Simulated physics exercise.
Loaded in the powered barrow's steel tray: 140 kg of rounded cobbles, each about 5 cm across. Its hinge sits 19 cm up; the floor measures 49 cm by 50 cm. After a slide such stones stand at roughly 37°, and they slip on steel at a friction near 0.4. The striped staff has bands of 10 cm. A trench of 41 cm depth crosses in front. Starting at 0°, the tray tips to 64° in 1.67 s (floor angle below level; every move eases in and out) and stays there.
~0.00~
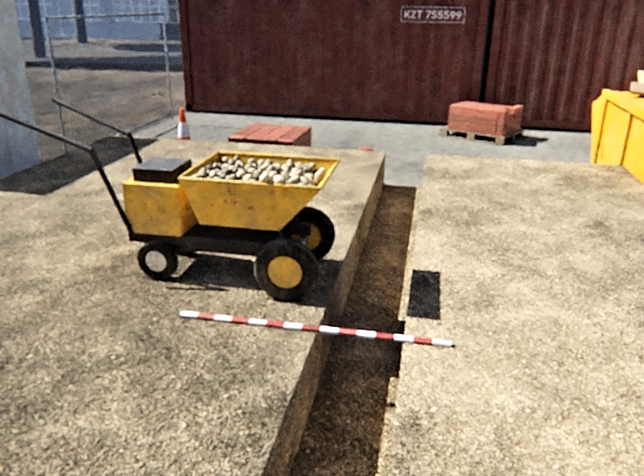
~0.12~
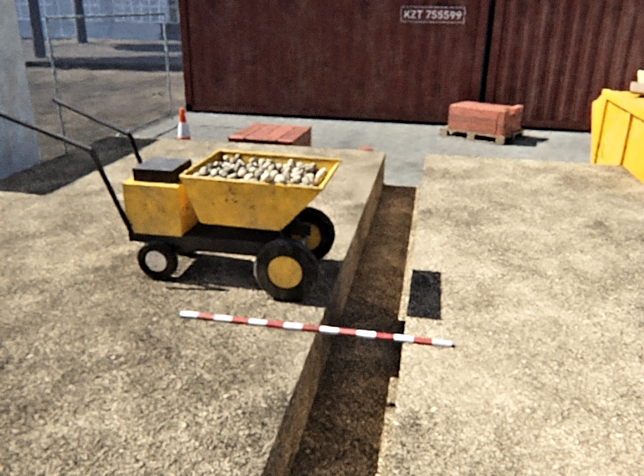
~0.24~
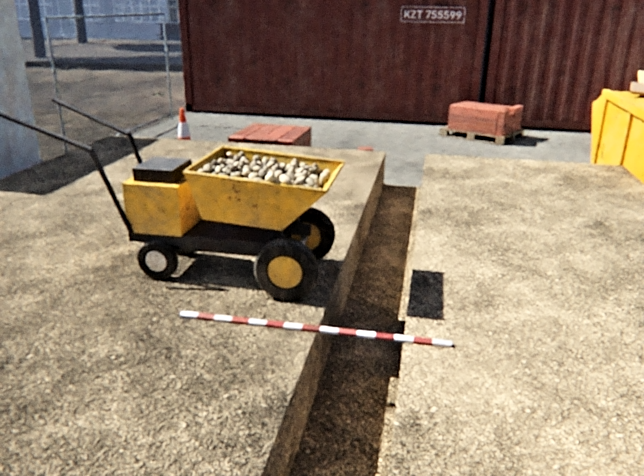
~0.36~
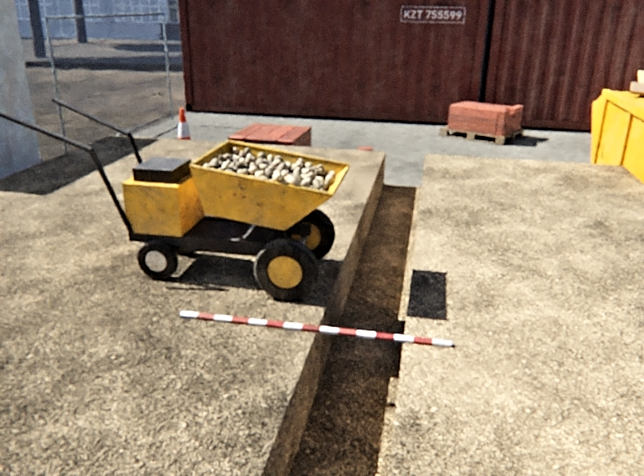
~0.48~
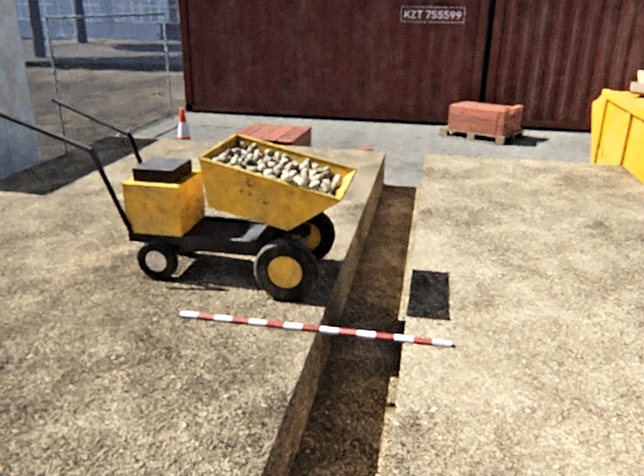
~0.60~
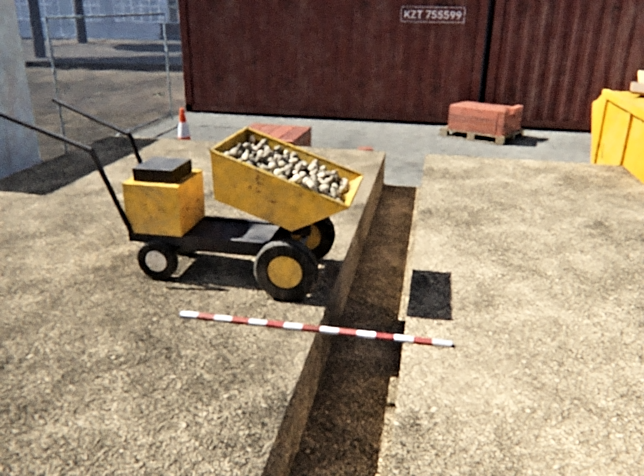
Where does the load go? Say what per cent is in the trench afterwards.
About 62 per cent.
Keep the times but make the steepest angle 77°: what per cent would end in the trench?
In that case some 55 per cent.
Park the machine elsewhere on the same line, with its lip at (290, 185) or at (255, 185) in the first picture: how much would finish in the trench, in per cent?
Near 95 per cent from the first place, 100 from the second.
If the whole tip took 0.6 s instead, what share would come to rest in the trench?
In that case some 40 per cent.
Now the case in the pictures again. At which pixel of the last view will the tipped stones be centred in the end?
Their middle is at about (396, 330).
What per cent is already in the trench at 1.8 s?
Some 15 per cent.
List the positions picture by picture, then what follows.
In the first frame, the tray is at 0°, its lip at (321, 189); the top of the load is at (268, 168).
In the second frame, the tray is at 1°, its lip at (323, 189); the top of the load is at (263, 167); the stones move at 0.1 m/s on average.
In the third frame, the tray is at 4°, its lip at (327, 191); the top of the load is at (242, 163); the stones move at 0.2 m/s on average.
The fourth frame shows lip at (333, 195), floor tilted 8°, highest stones at (245, 159); the stones move at 0.3 m/s on average.
The fifth frame shows lip at (341, 200), floor tilted 13°, highest stones at (247, 152); the stones move at 0.4 m/s on average.
The sixth frame shows lip at (349, 207), floor tilted 19°, highest stones at (250, 148); the stones move at 0.5 m/s on average.
After 1.2 s the floor is at 54°; 99 % in the tray, 1 % in the trench; the foremost stones are at (388, 232).
After 1.8 s the floor is at 64°; 62 % in the tray, 17 % in the trench, 21 % past the trench; the foremost stones are at (466, 291).
After 2.1 s the floor is at 64°; 35 % in the tray, 28 % in the trench, 37 % past the trench; the foremost stones are at (524, 313).
After 4.1 s the floor is at 64°; 0 % in the tray, 62 % in the trench, 38 % past the trench; the foremost stones are at (546, 302).
